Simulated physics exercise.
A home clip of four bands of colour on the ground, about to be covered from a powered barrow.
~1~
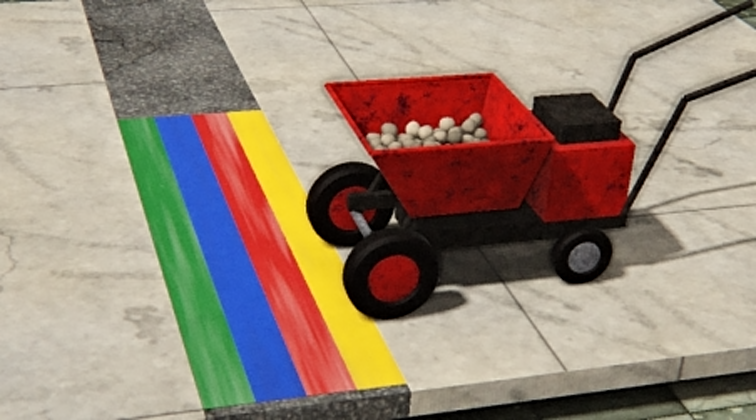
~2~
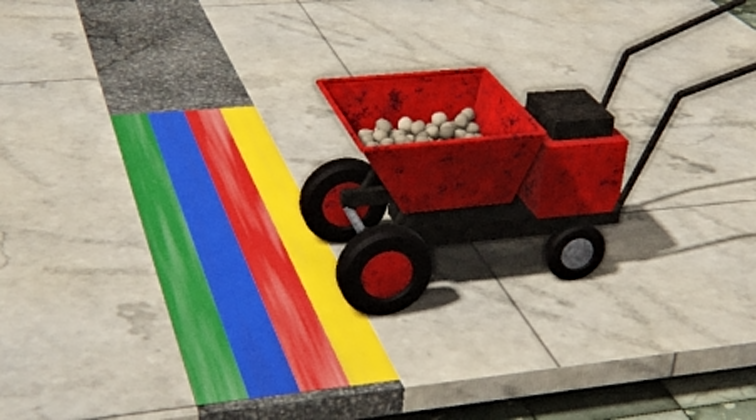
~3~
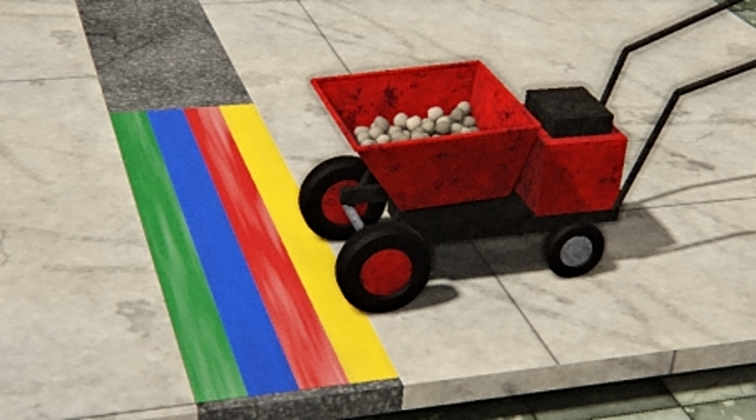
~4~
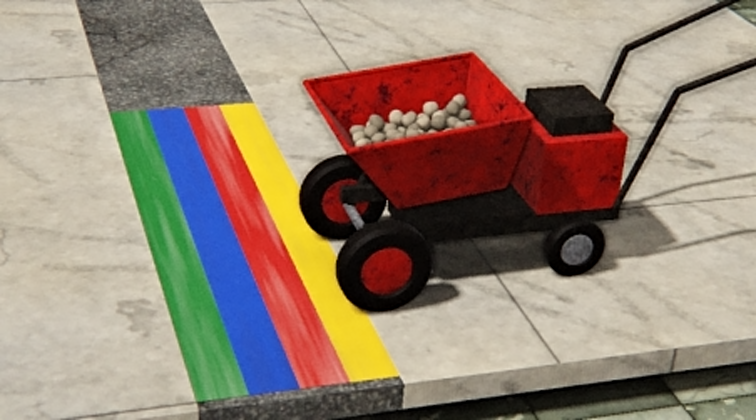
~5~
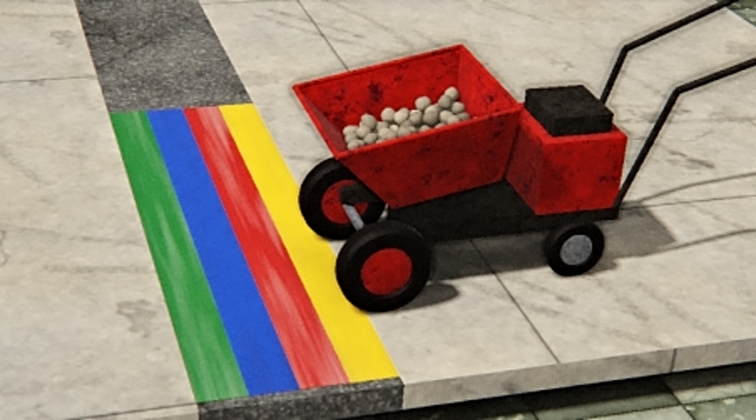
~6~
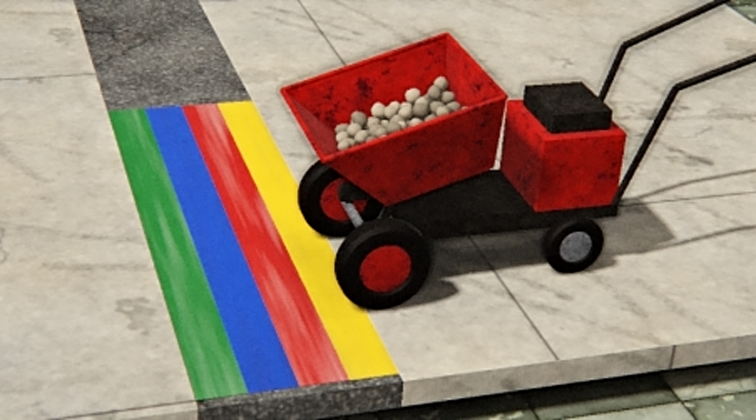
A red powered barrow with black wheels and handles stands on pale stone paving, viewed from above and to one side. Its open skip holds a heap of pale round pebbles, and to its left green, blue, red and yellow strips lie side by side between patches of dark grey stone. After a slight shift in the view, the skip tilts gradually leftward, its back end lifting, while the wheels stay still.
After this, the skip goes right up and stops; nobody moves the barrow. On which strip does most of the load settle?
The green strip carries the most.
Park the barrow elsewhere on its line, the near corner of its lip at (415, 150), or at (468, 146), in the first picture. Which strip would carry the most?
In turn: The strip in blue; that red strip.
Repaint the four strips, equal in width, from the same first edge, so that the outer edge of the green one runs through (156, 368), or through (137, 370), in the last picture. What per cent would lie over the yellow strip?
About 0 and 0 per cent.
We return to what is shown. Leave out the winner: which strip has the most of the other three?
It is that blue strip.
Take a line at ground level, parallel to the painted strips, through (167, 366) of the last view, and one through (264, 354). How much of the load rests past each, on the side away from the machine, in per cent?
First some 20, then 90 per cent.
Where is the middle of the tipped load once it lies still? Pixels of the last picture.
Near (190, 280).
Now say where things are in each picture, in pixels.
Lip of the skip at (372, 154), level; top of the load at (431, 143), river pebbles; yellow strip at (363, 348); red strip at (315, 353); blue strip at (266, 359); green strip at (217, 365), in the first picture.
Lip of the skip at (363, 150), level; top of the load at (424, 139), in the second picture.
Lip of the skip at (357, 150), tipped barely; top of the load at (424, 141), in the third picture.
Lip of the skip at (349, 151), tipped a little; top of the load at (451, 142), in the fourth picture.
Lip of the skip at (337, 157), tipped a little; top of the load at (432, 119), in the fifth picture.
Lip of the skip at (324, 160), tipped clearly; top of the load at (446, 127); yellow strip at (355, 338); red strip at (307, 344); blue strip at (259, 350); green strip at (209, 356), in the sixth picture.
Soon after the last picture, skip tipped steeply; all in the skip.
A little later, skip tipped steeply; all in the skip.
Later still, skip tipped right over; about a third in the skip; a small part over the blue strip; about a third over the green strip; a small part off the paint.
By the end, skip tipped right over; none over the yellow strip; a stray few over the red strip; about a quarter over the blue strip; about half over the green strip; about a quarter off the paint.
